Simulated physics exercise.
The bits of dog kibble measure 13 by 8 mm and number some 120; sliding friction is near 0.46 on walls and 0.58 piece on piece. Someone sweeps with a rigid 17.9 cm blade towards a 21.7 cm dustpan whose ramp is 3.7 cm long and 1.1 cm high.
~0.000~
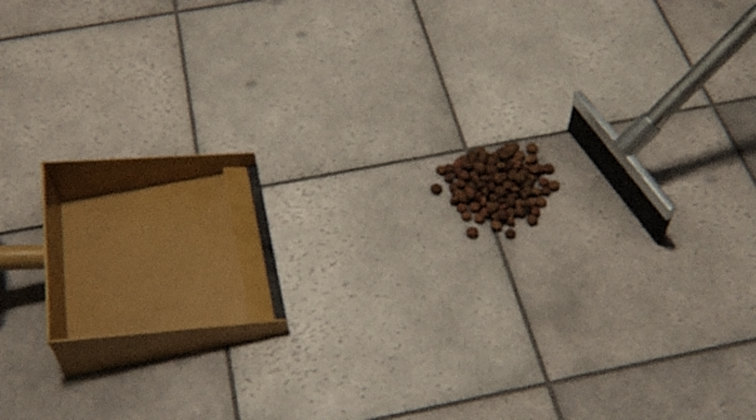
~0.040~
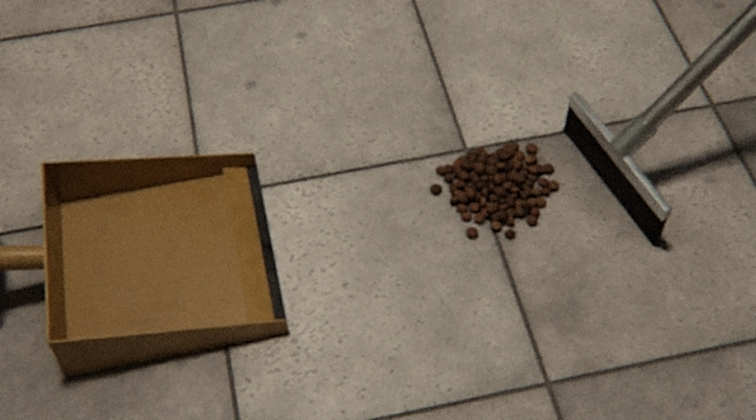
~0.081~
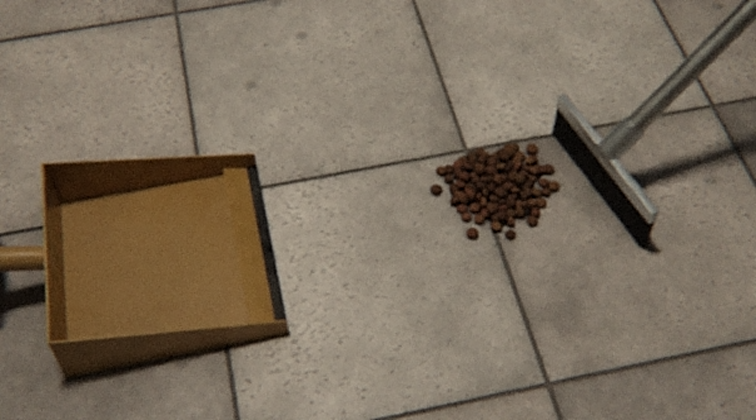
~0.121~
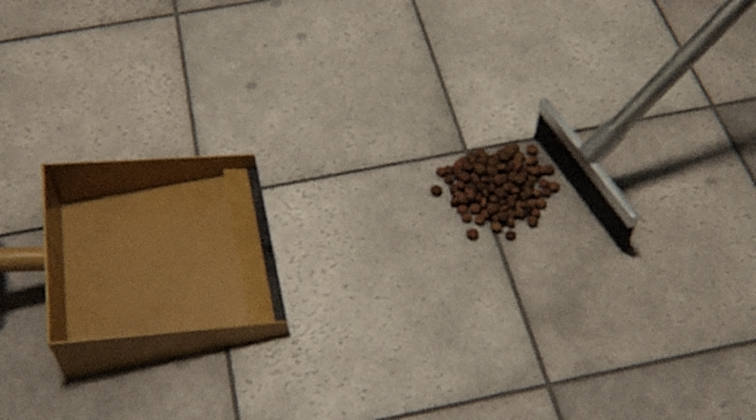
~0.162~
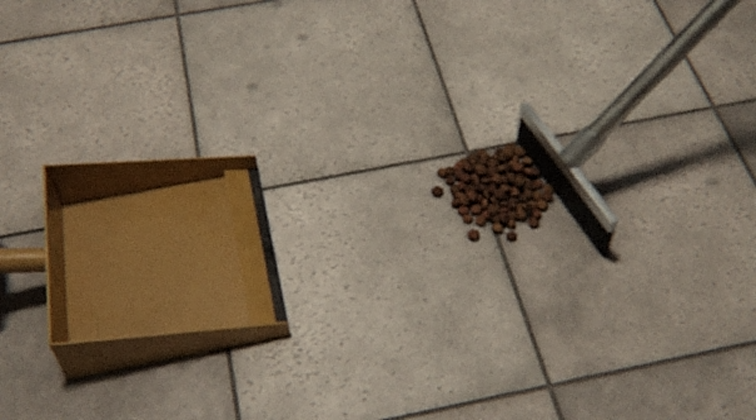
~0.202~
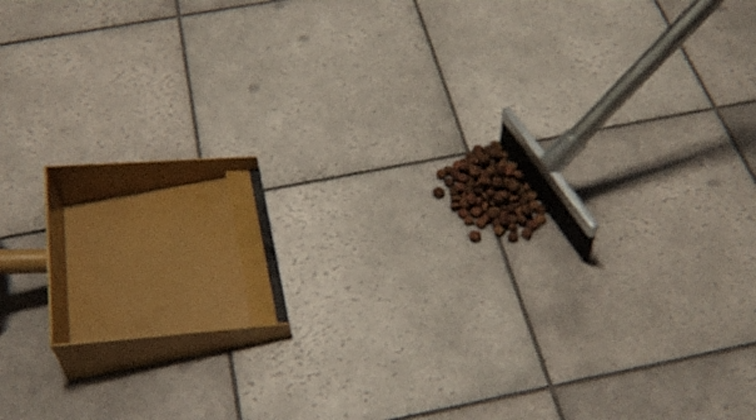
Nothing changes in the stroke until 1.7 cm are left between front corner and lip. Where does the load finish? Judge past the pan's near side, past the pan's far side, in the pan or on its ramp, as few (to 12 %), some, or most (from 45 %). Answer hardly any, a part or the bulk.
Near side: Hardly any, far side: Hardly any, pan: A part.
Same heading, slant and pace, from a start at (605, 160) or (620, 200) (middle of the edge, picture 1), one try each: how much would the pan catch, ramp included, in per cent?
About 15 and 20 per cent.
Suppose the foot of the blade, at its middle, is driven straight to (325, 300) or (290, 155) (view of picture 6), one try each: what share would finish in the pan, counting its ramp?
About 20 and 0 per cent.
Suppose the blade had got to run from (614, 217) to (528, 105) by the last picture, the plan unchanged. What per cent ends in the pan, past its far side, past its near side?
Pan 10, far 10, near 0.
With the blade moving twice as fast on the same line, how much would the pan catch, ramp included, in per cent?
It would be near 50 per cent.
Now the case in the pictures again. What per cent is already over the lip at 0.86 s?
Some 20 per cent.
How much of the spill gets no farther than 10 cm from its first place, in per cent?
About 5 per cent.
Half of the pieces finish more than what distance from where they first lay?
Some 24 cm.
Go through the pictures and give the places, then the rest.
Blade from (669, 213) to (578, 100), moved 0.0 cm, 0 of the pieces shifted so far; middle of the pieces at (498, 187); pan at (150, 267), in the first frame.
Blade from (664, 214) to (574, 101), moved 0.4 cm, 0 of the pieces shifted so far; middle of the pieces at (498, 187), in the second frame.
Blade from (652, 217) to (562, 104), moved 1.8 cm, 0 of the pieces shifted so far; middle of the pieces at (498, 188), in the third frame.
Blade from (632, 221) to (544, 108), moved 4.0 cm, 0 of the pieces shifted so far; middle of the pieces at (498, 189), in the fourth frame.
Blade from (612, 226) to (525, 112), moved 6.3 cm, 23 of the pieces shifted so far; middle of the pieces at (498, 190), in the fifth frame.
Blade from (592, 230) to (506, 116), moved 8.5 cm, 92 of the pieces shifted so far; middle of the pieces at (487, 184); pan at (153, 271). The blade's pace is about 0.56 m/s, in the sixth frame.
Then, at 0.43 s, middle of the blade 17 cm from the lip; 0 % over the lip, far side 0 %, near side 0 %.
After 0.59 s, middle of the blade 8 cm from the lip; 0 % over the lip, far side 0 %, near side 0 %.
After 0.86 s, middle of the blade 4 cm from the lip; 20 % over the lip, far side 5 %, near side 5 %.
By 1.2 s all is still; near side 5 %, far side 5 %, pan 20 %, in front of the lip or behind the blade 75 %.
